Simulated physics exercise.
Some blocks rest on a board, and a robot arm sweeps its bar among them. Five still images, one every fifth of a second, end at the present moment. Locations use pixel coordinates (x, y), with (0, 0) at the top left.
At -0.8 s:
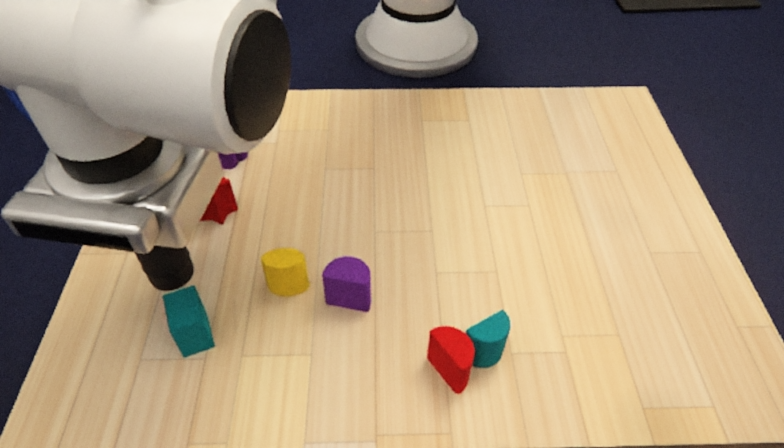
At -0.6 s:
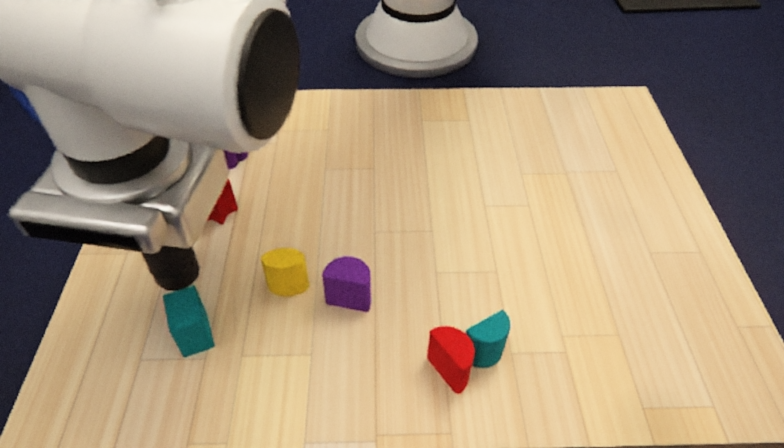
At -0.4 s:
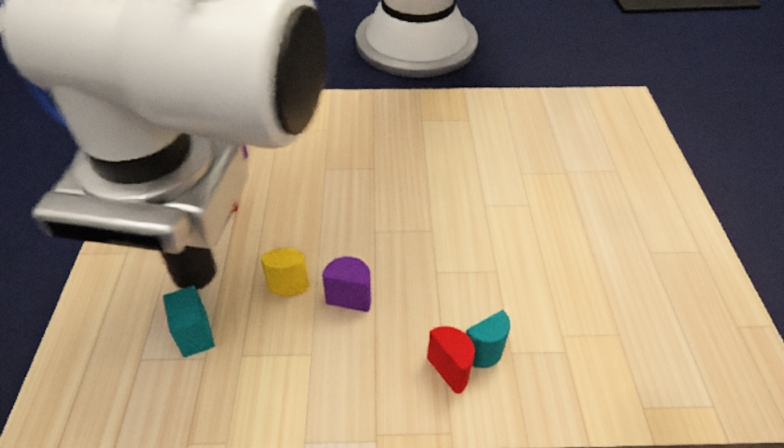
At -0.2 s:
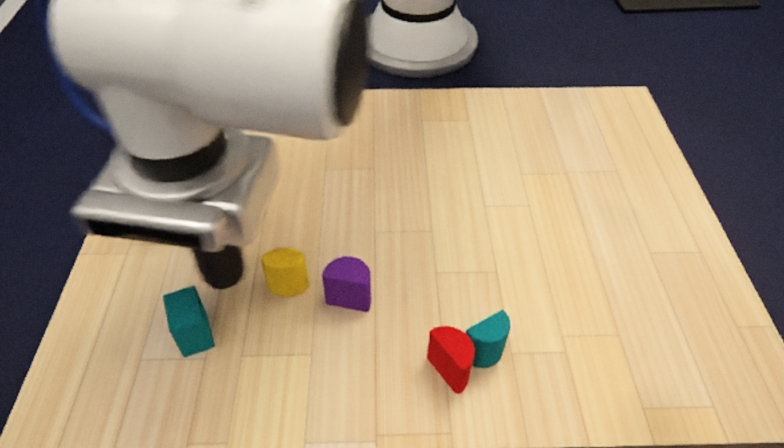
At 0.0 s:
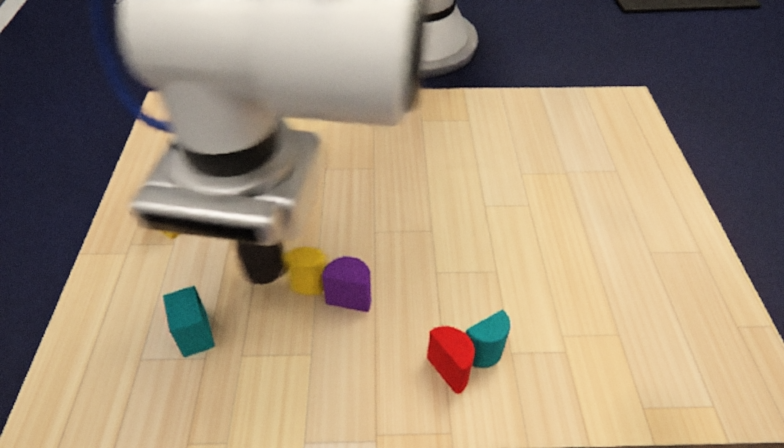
A robot arm swept its dark bar rightward across a wooden board, past the turquoise block, and nudged the yellow block right toward the purple one, while the red and turquoise pair stayed still.
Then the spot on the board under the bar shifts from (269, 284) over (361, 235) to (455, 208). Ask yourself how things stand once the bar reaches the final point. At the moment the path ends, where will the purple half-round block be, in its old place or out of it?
When the path is over, the purple half-round block has left its spot.
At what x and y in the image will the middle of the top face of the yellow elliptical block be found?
For the centre of its top, I'd go with (346, 244).
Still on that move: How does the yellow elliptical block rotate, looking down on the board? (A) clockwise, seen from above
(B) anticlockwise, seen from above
Correct choice: A.
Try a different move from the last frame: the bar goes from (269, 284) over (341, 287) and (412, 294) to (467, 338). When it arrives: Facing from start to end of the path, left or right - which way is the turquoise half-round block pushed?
Over to the right.
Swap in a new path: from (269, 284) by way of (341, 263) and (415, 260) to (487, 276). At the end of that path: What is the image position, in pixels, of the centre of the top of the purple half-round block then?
At (381, 283).
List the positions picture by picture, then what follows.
In the first picture, bar tip (173, 274); block tops, turquoise oblong (182, 307); yellow elliptical block (283, 257); purple half-round block (348, 269).
In the second picture, bar (178, 274); blocks unchanged.
In the third picture, bar (196, 274); blocks unchanged.
In the fourth picture, bar (224, 273); blocks unchanged.
In the fifth picture, bar (265, 268); turquoise oblong (182, 307); yellow elliptical block (305, 256); purple half-round block (348, 269).
The first path, step by step. One third of the way, bar (329, 232); yellow elliptical block (346, 244), turned 100° clockwise; purple half-round block (361, 275).
Two thirds of the way, bar (393, 207); yellow elliptical block (346, 244), turned 100° clockwise; purple half-round block (361, 275).
At the end, bar (458, 192); turquoise oblong in place; yellow elliptical block (346, 244), turned 100° clockwise; purple half-round block (361, 275).
